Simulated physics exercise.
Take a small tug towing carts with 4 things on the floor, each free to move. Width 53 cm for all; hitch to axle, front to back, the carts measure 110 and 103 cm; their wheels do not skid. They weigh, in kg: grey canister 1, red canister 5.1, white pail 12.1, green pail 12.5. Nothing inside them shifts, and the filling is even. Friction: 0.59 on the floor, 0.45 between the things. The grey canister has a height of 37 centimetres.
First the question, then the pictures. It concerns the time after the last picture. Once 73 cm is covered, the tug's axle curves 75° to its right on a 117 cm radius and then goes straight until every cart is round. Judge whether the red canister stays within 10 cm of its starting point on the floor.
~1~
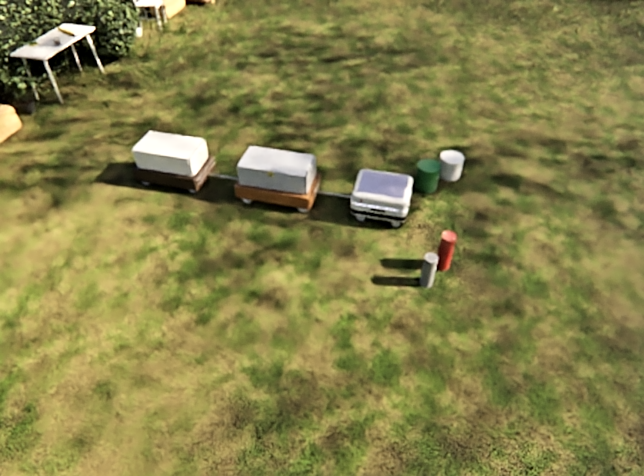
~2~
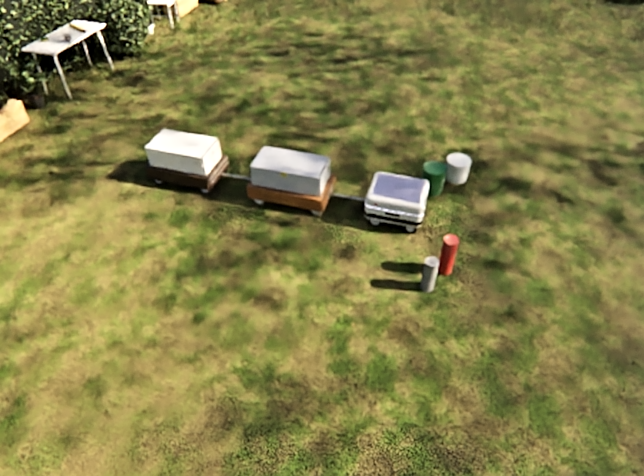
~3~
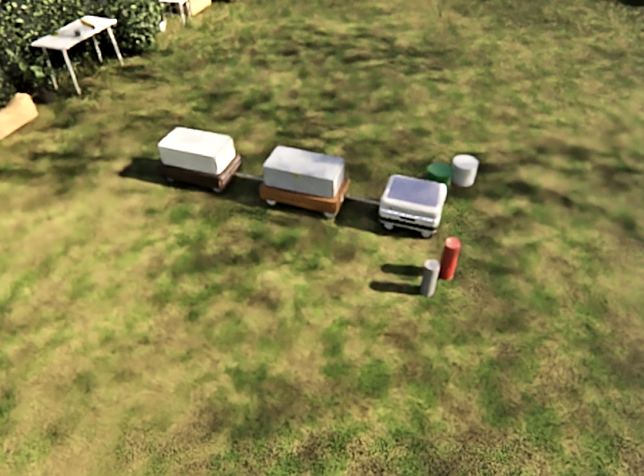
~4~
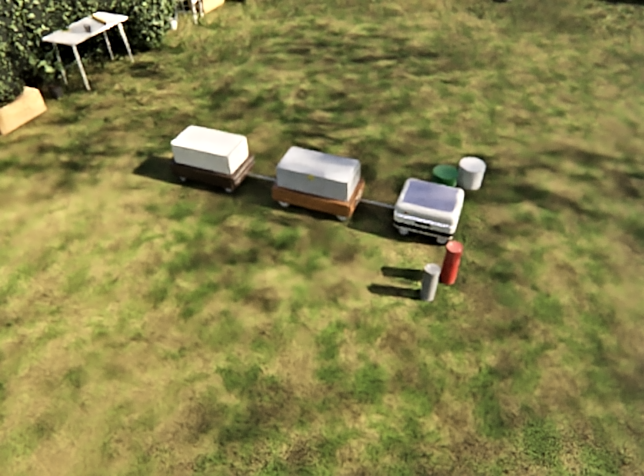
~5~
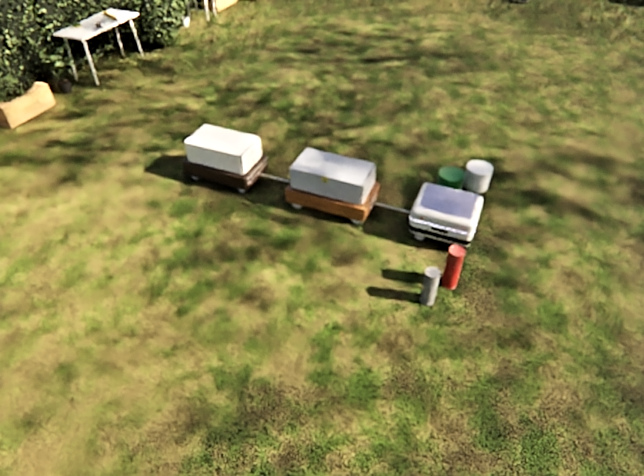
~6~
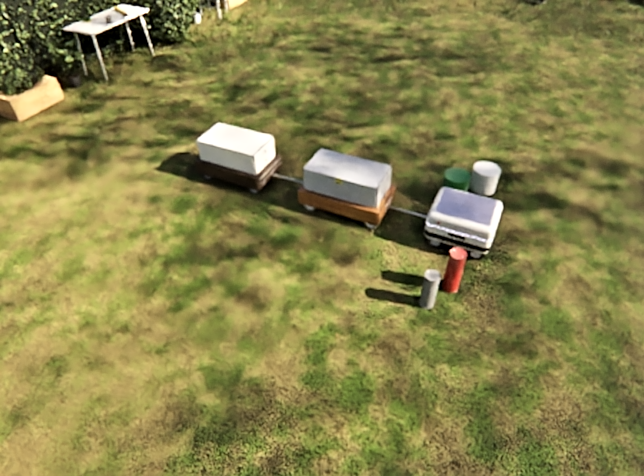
It does not.
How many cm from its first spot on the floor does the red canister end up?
Roughly 194 cm.
Then, 3.40 s after the last picture, 262 cm covered.
Then, 6.30 s after the last picture, 428 cm covered; red canister slid 74 cm near (509, 334).
At rest, not toppled but over 10 cm from the start, red canister; the other 3 in place, give or take 10 cm.
